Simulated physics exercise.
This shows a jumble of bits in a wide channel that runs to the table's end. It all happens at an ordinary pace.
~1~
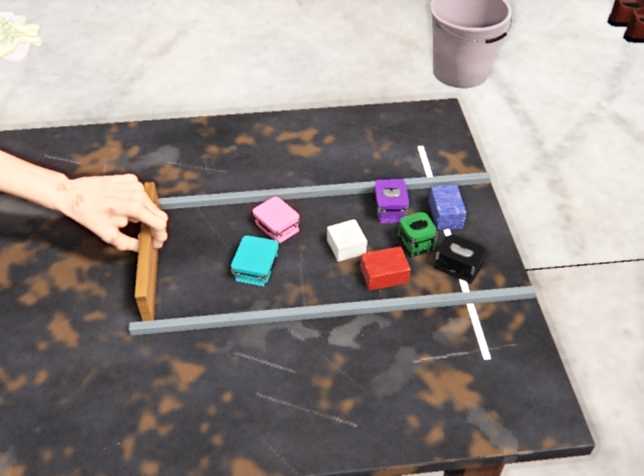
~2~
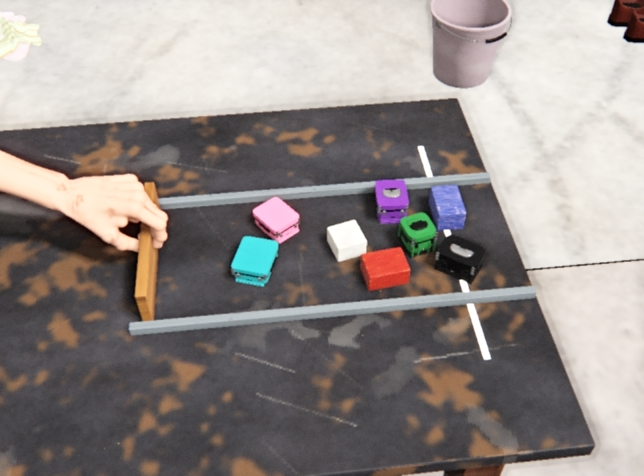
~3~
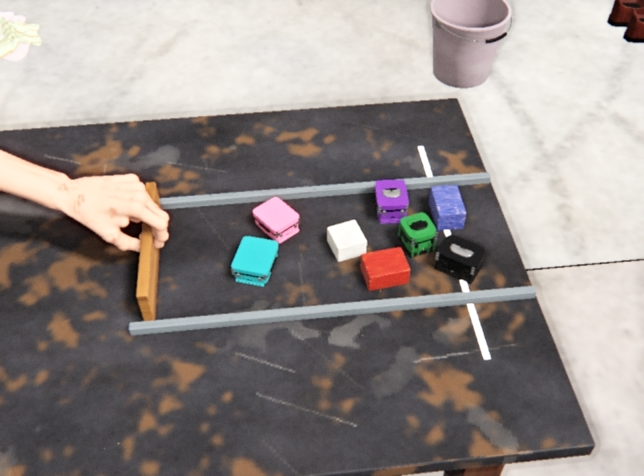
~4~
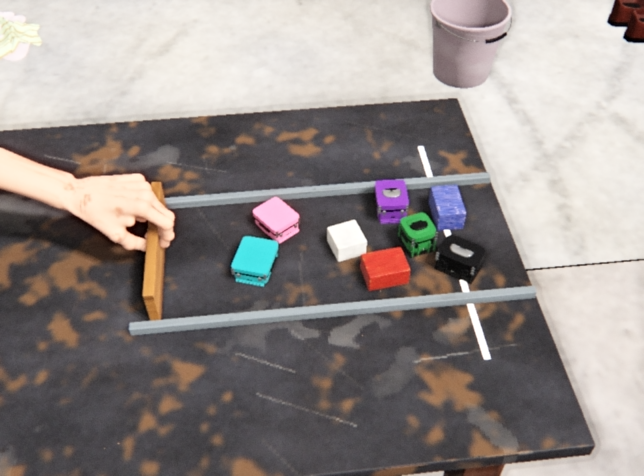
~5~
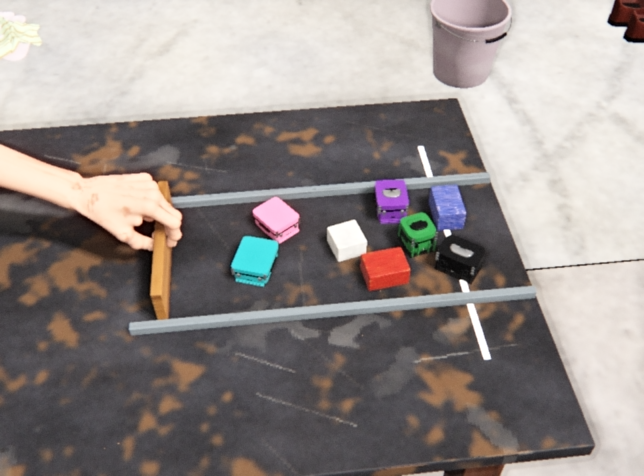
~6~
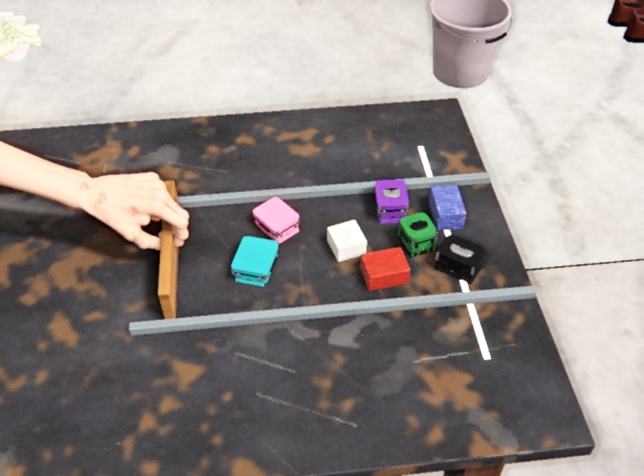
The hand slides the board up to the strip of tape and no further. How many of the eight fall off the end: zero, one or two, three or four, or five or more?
Outcome: The number that fall off is one or two.
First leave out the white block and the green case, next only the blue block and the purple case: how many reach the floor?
The counts: 1 and 1.
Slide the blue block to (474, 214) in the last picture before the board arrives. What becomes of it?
The blue block tumbles off.
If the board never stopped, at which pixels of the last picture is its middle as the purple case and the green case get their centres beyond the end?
At (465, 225) for the purple case; at (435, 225) for the green case.
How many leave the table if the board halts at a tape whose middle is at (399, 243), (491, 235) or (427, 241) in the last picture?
Try by try, 0, 5 and 0.
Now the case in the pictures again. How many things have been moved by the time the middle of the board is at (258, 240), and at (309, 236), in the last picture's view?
By then 2, and 3.
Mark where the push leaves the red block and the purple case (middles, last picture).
About (479, 273), and the other about (483, 192).
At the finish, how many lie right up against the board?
The number is 3.
Early on, none off yet; blue block at rest near (447, 208); black case at rest near (460, 259); green case at rest near (417, 235).
Finally, the number that fall off is one or two; lost, green case and blue block.
